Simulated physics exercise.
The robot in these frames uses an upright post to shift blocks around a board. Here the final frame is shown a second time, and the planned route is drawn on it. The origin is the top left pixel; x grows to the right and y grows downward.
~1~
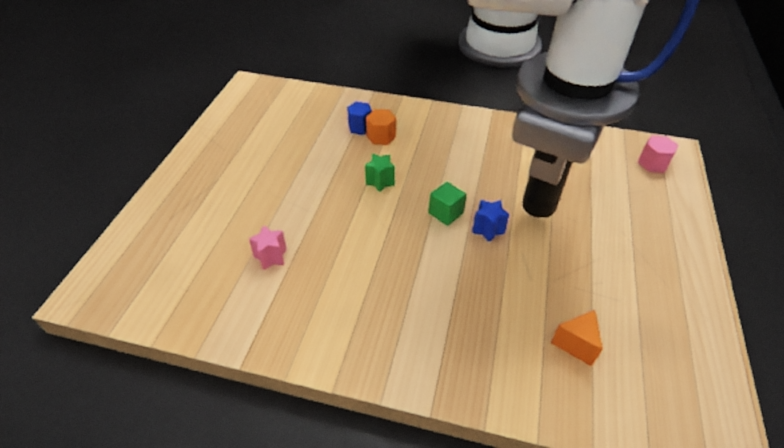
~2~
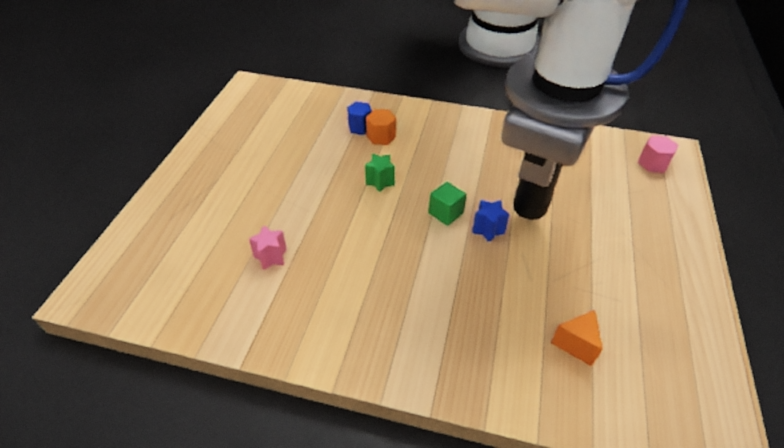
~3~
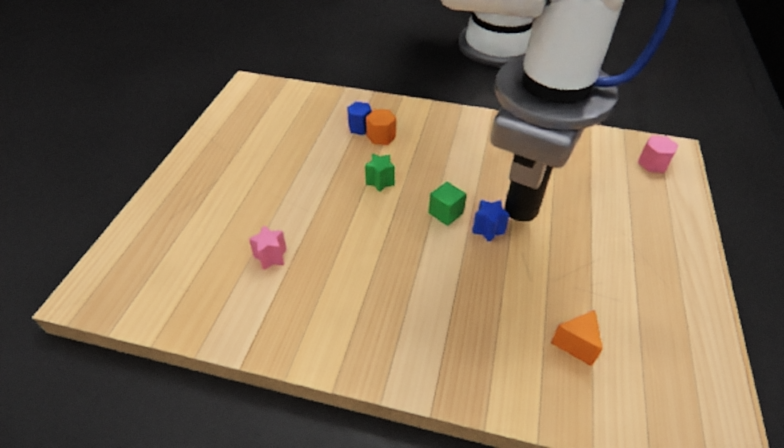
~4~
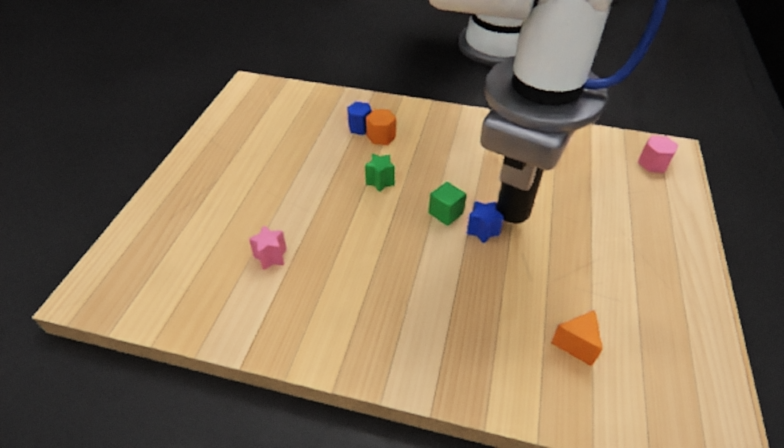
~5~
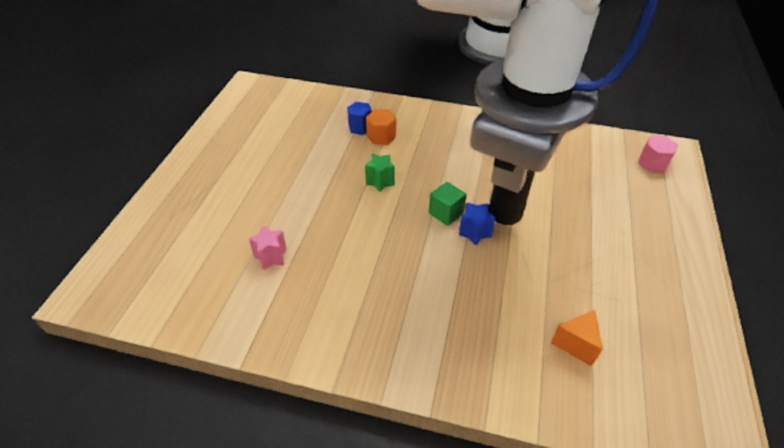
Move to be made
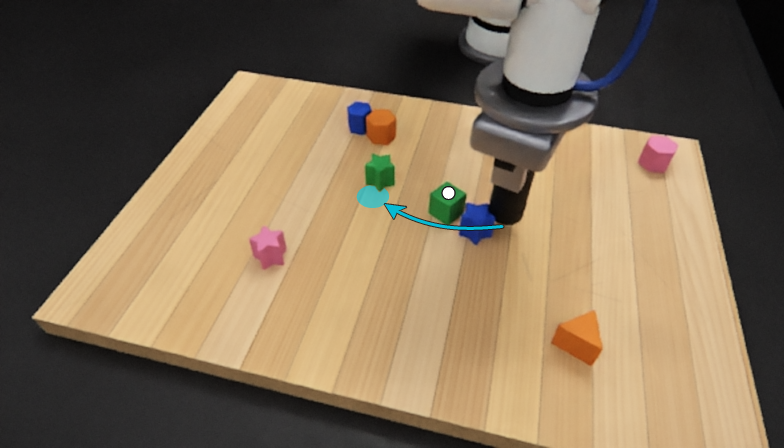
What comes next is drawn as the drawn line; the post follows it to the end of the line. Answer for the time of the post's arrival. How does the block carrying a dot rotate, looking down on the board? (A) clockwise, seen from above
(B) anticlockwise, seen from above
Choice A: Clockwise, seen from above.
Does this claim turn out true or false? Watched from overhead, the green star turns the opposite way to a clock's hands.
The statement is false.
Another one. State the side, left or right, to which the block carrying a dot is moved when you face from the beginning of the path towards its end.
The shift is to the right of that direction.
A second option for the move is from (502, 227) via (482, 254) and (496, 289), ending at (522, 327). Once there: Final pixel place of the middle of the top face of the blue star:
Answer: (457, 222).
The line goes from (502, 227) over (455, 228) and (409, 217) to (373, 196); the dot is on the green four-sided block.
On the path given first. One third of the way, post at (456, 215); green four-sided block at (440, 189), turned 15° clockwise; blue star at (432, 219), turned 15° anticlockwise.
Two thirds of the way, post at (409, 204); green four-sided block at (426, 179), turned 70° clockwise; blue star at (409, 221), turned 60° anticlockwise.
At the end, post at (373, 183); green star at (376, 158), turned 40° clockwise; green four-sided block at (425, 179), turned 75° clockwise; blue star at (409, 221), turned 60° anticlockwise.
